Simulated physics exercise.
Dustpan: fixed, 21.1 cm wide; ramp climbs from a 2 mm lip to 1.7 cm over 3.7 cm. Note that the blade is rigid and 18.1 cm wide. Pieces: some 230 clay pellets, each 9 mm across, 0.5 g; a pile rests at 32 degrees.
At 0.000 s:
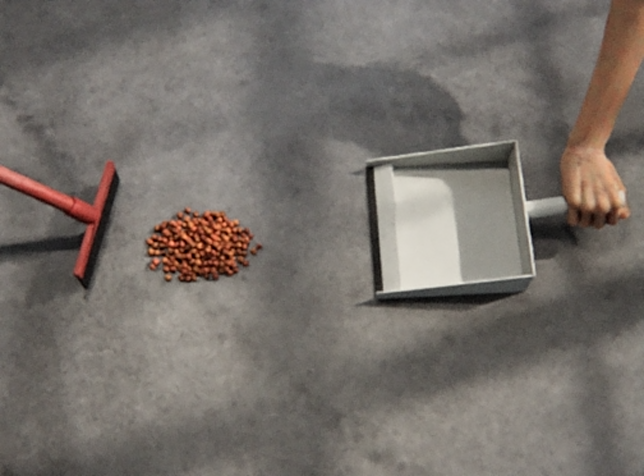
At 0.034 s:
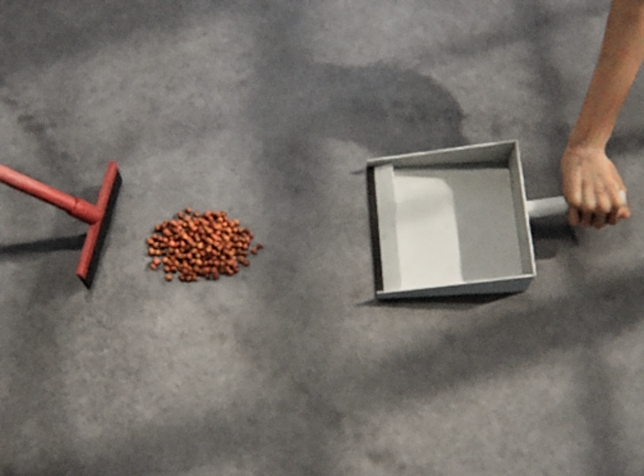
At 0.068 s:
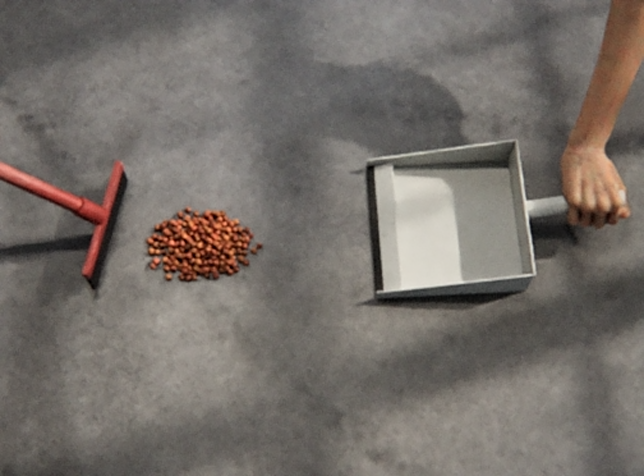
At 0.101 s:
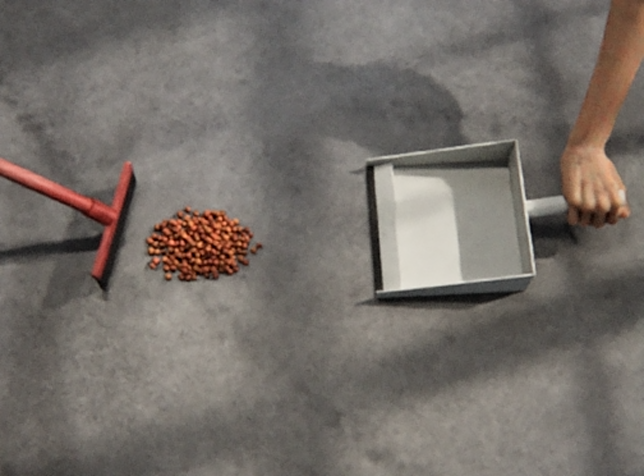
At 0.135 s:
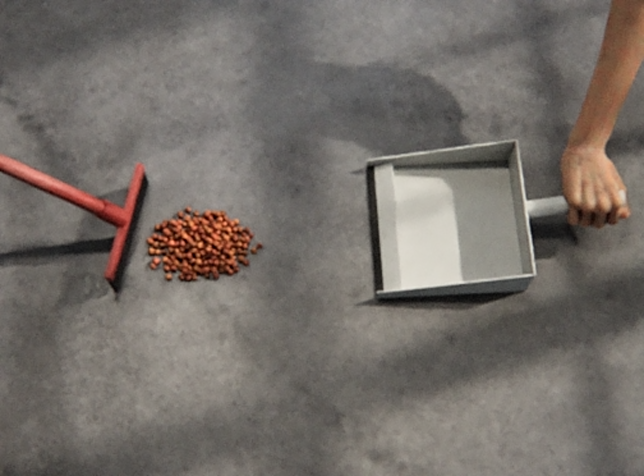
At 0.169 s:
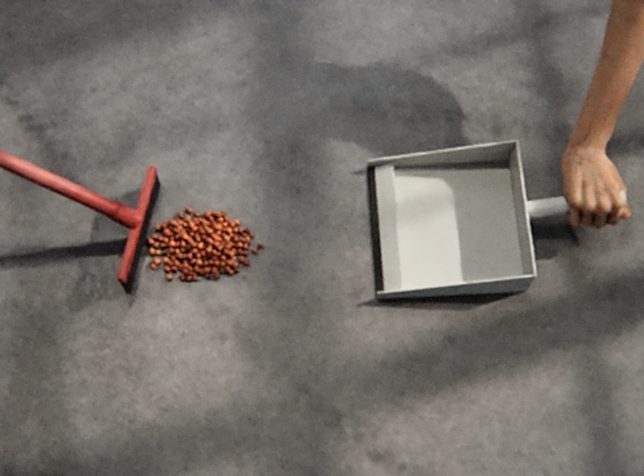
A red-handled tool with a straight, rigid blade slides a short way rightward across the gray floor, drawing close to the left edge of a small pile of reddish-brown pellets. The pellets stay put, and at right a hand keeps a gray, empty dustpan still, its open side facing the pile.
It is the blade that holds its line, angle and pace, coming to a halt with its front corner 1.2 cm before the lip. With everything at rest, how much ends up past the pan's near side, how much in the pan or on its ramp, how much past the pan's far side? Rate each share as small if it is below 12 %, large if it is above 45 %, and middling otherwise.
Past the pan's near side: Middling, in the pan or on its ramp: Middling, past the pan's far side: Small.
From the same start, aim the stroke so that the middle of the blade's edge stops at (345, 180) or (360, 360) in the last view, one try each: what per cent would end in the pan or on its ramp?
Some 0 in a hundred and 0 in a hundred.
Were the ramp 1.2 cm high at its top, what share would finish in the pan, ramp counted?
Estimated share: Around 25 in a hundred.
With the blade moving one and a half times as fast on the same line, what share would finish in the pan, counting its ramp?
Some 20 %.
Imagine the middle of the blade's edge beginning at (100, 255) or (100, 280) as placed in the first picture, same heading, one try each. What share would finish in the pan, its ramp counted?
25 and 15 per cent, roughly.
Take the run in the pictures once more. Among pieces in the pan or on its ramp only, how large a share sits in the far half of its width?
Share: Approx. 20 %.
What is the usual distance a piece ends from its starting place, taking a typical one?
26 cm or thereabouts.
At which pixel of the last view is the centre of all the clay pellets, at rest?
Close to pixel (369, 270).
After 0.46 s, middle of the blade 19 cm from the lip; 0 % over the lip, far side 0 %, near side 5 %.
After 0.66 s, middle of the blade 9 cm from the lip; 0 % over the lip, far side 0 %, near side 20 %.
After 0.97 s, middle of the blade 3 cm from the lip; 20 % over the lip, far side 0 %, near side 30 %.
In the end, at 1.3 s, near side 30 %, pan 20 %, far side 0 %, in front of the lip or behind the blade 50 %.
